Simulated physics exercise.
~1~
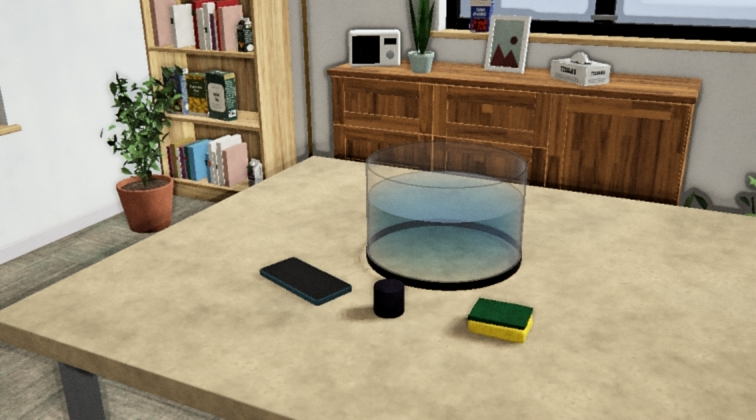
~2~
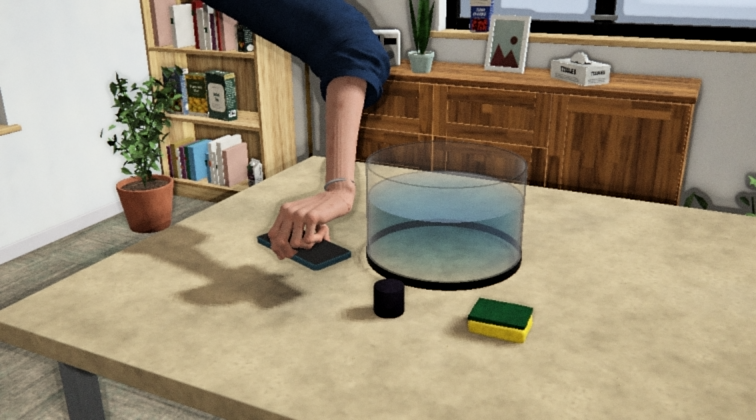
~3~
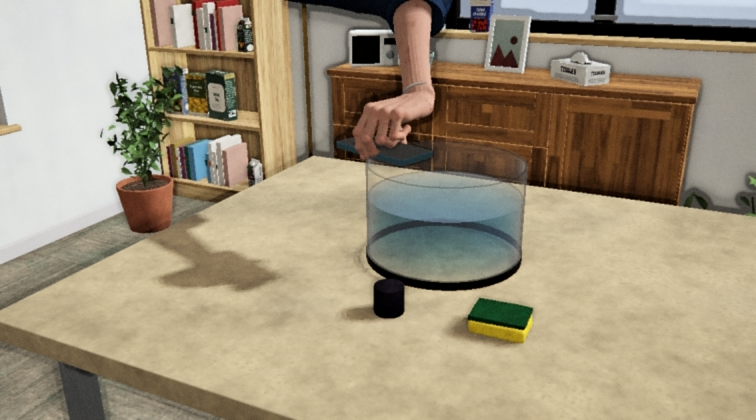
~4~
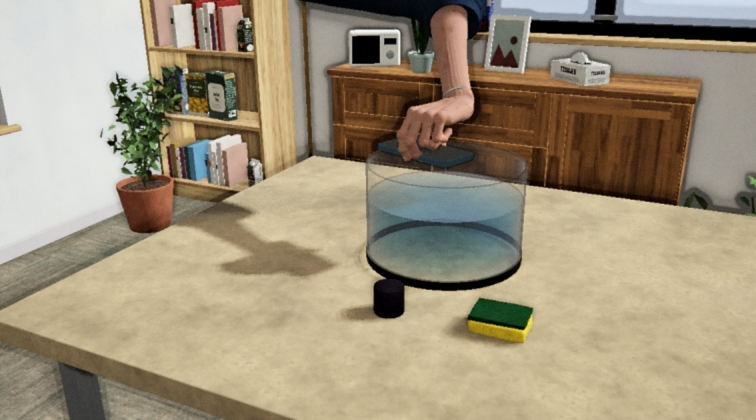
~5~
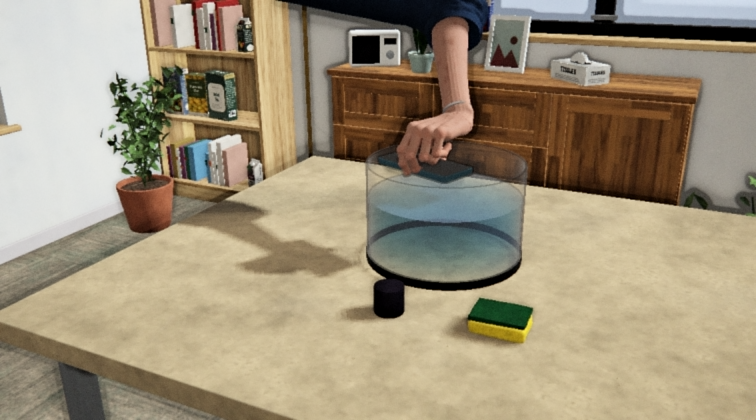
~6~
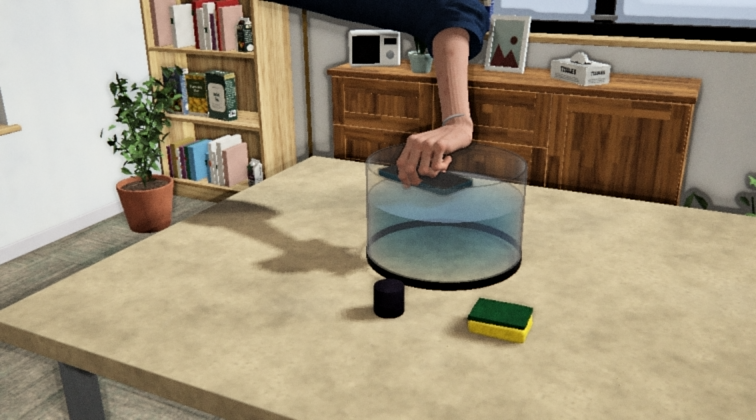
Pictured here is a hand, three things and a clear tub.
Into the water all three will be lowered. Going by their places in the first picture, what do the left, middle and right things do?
Starting at the left, it drops under, then it drops under, then it rides the liquid.
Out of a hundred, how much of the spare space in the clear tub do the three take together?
I make it 6 per cent.
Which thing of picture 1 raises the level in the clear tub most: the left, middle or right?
The leftmost piece.
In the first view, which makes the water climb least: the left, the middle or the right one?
That'd be the far-right item.
Next, the phone sinks.
After that, the iron weight sinks.
Finally, the sponge rides on the surface; afloat, sponge.
